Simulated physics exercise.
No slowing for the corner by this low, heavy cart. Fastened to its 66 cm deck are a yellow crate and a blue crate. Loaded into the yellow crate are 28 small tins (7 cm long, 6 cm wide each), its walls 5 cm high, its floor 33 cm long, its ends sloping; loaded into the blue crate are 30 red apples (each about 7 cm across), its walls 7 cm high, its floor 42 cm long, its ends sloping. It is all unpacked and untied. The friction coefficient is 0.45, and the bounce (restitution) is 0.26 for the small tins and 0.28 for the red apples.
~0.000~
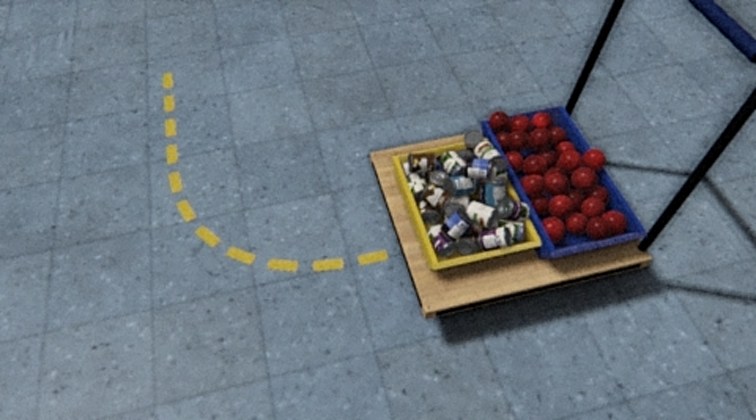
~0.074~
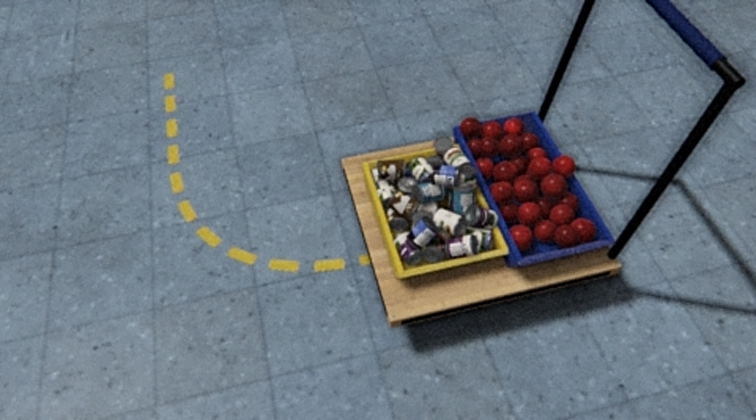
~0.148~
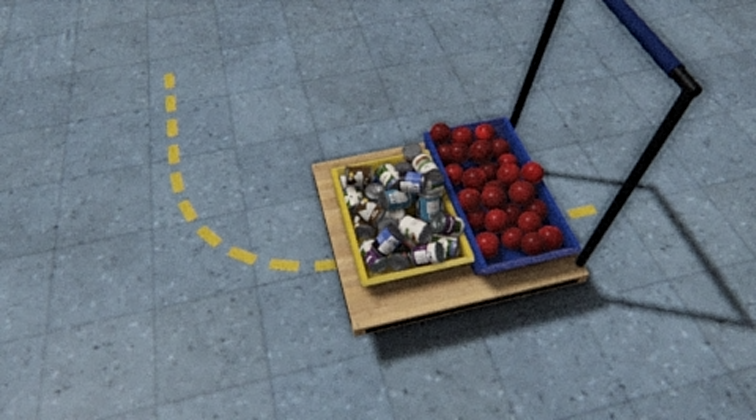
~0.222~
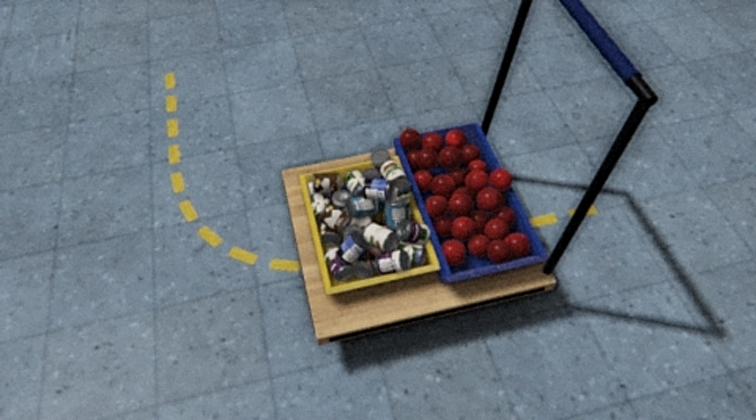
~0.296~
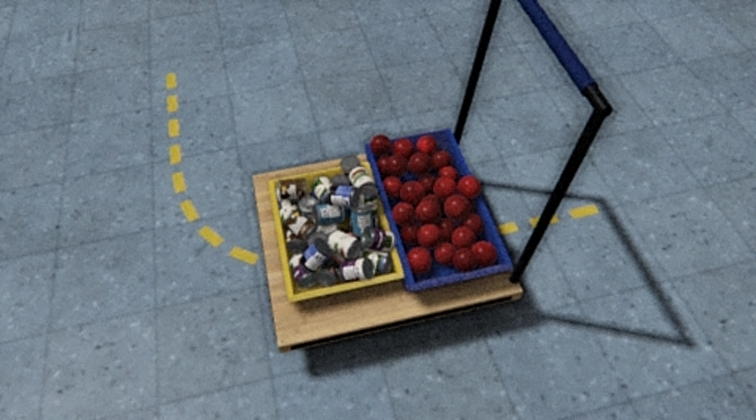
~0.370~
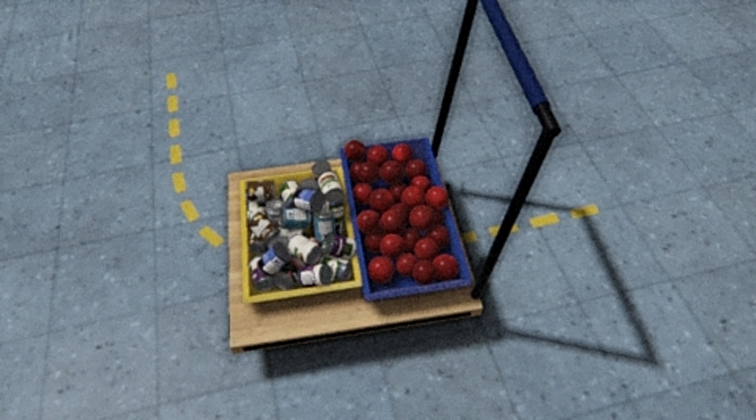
A flat wooden cart with a blue-gripped black handle rolls across a grey-blue tiled floor, seen from above at an angle by a still camera. On its deck sit a yellow crate of small tins at left and a blue crate of red apples at right. It moves steadily leftward and slightly down along a curved, dashed yellow line, turning slightly near the end, with everything still inside the crates.
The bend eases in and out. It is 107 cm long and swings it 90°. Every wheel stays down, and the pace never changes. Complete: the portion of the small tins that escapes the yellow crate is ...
Less than one sixth.
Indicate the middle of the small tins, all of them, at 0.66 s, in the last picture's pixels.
Centred roughly at (182, 196).
After 0.66 s, the yellow crate has all 28 and the blue crate has all 30.
After 0.82 s, the yellow crate is down by 1 of 28 and the blue crate has all 30.
After 1.06 s, the yellow crate is down by 2 of 28 and the blue crate is down by 1 of 30.
Outcome (at 1.51 s), the yellow crate is down by 2 of 28 and the blue crate is down by 1 of 30. Asked share, 2 of 28, 7 per cent.
